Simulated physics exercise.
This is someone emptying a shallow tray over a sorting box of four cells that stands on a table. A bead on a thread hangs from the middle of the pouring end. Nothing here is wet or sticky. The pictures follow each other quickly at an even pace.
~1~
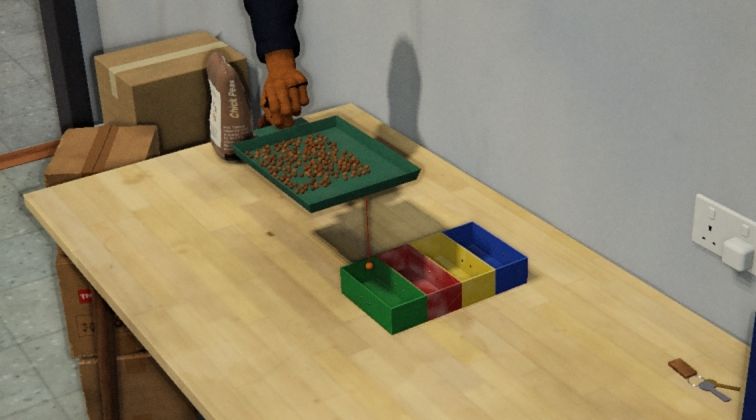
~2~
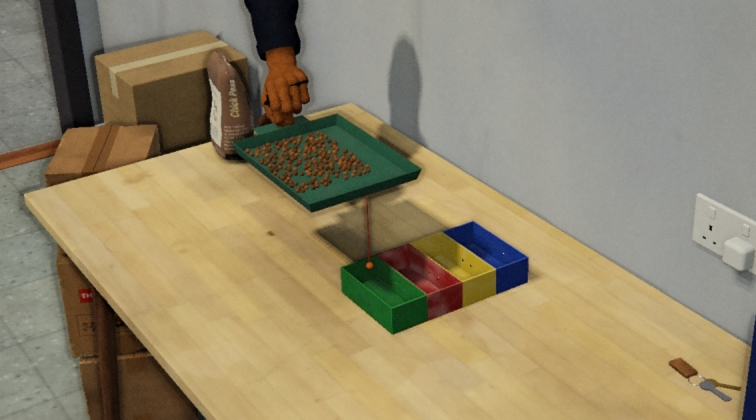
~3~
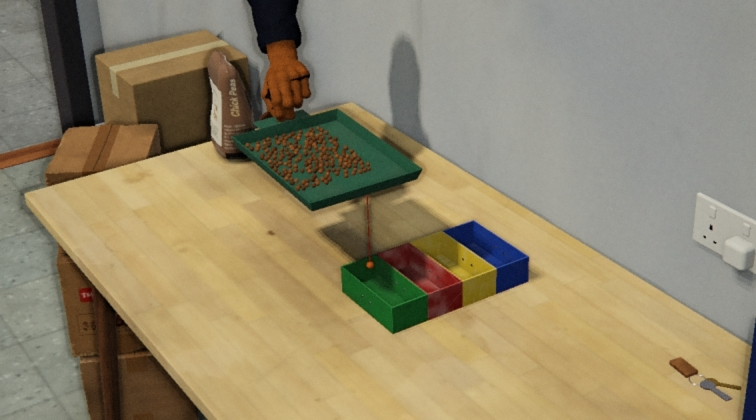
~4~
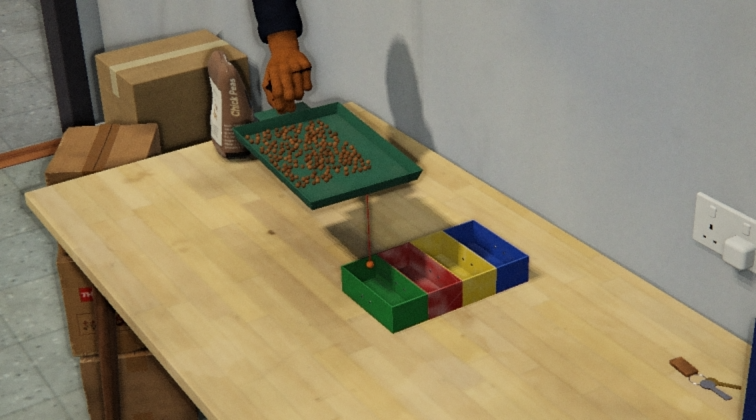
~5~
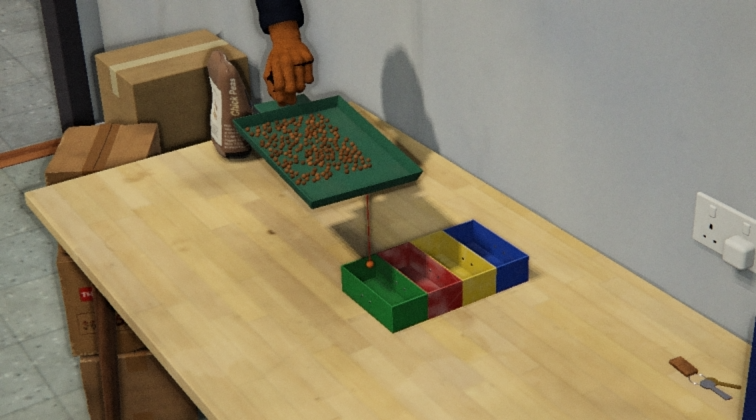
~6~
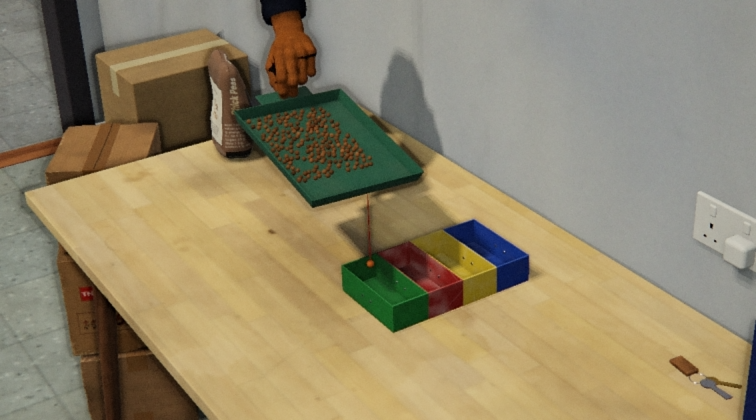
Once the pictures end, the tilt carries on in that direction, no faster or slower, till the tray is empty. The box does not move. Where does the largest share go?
Fullest: The red cell.
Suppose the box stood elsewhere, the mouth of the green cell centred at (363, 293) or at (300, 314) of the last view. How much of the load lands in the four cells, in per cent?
First some 100, then 60 per cent.
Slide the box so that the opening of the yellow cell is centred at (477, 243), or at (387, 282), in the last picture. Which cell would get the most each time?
At the first place the cell in green, at the second the cell in blue.
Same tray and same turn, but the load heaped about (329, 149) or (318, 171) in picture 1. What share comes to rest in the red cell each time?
First some 70, then 60 per cent.
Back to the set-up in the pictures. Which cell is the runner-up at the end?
It is the green one.
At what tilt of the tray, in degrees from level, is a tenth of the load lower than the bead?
At some 90 degrees.
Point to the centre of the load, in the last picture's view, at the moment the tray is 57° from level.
Roughly at (384, 180).
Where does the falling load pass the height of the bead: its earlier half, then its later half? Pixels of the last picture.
The first part at (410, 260); the rest at (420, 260).
Soon after the last picture, tray tipped steeply; nearly all on the tray; a stray few in the red cell; a stray few in the yellow cell; a stray few falling or outside the box.
A little later, tray tipped right over; about half on the tray; a small part in the red cell; a stray few in the green cell; a stray few in the yellow cell; about a quarter falling or outside the box.
Later still, tray tipped past a quarter turn; about two thirds in the red cell; about a quarter in the green cell; a small part in the yellow cell; a stray few falling or outside the box.
At rest, tray tipped past a quarter turn; about two thirds in the red cell; about a quarter in the green cell; a small part in the yellow cell; none in the blue cell; a stray few outside the box.
